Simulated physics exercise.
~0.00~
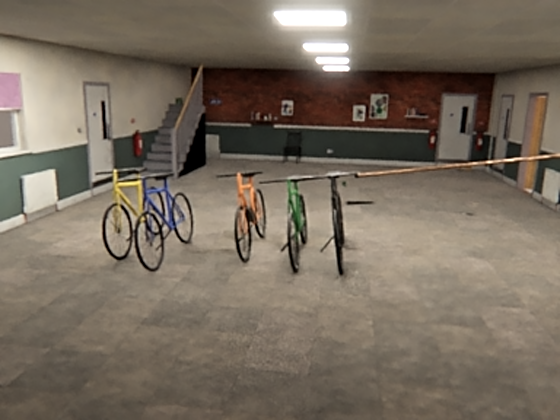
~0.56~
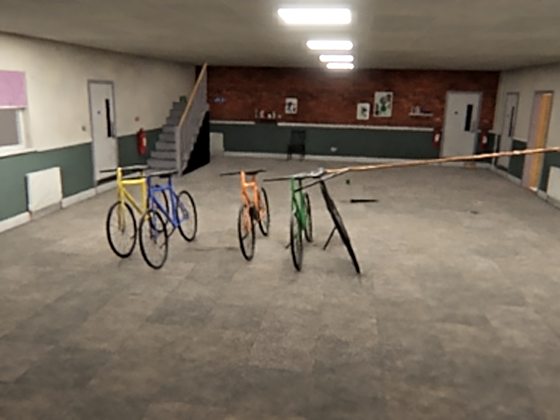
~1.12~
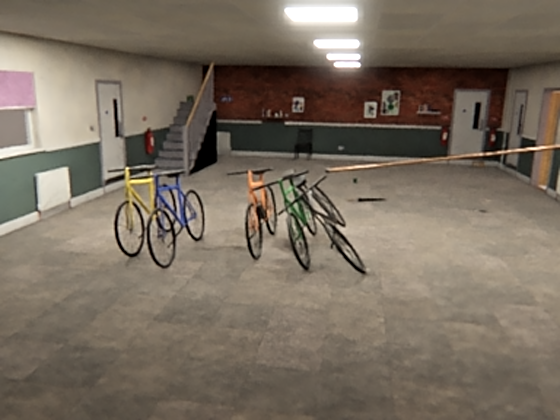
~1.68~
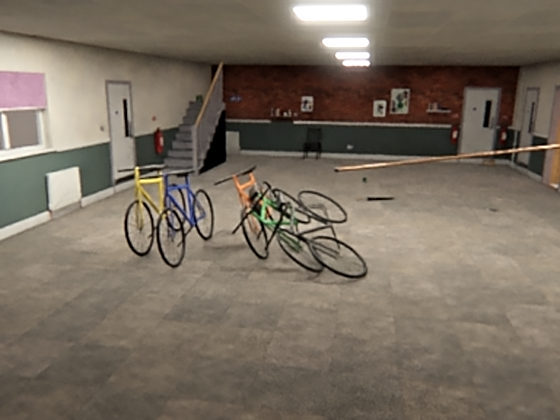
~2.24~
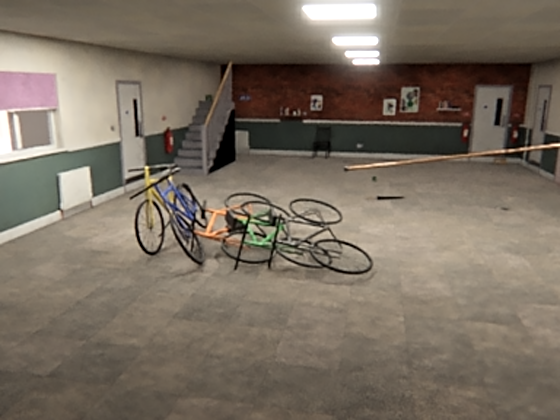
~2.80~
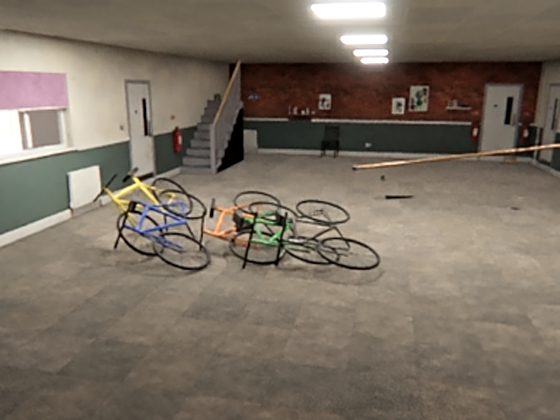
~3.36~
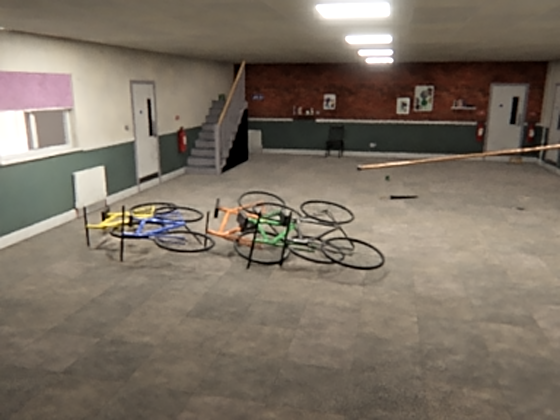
A pole tips the rightmost bicycle, and all five topple leftward in turn onto the floor.
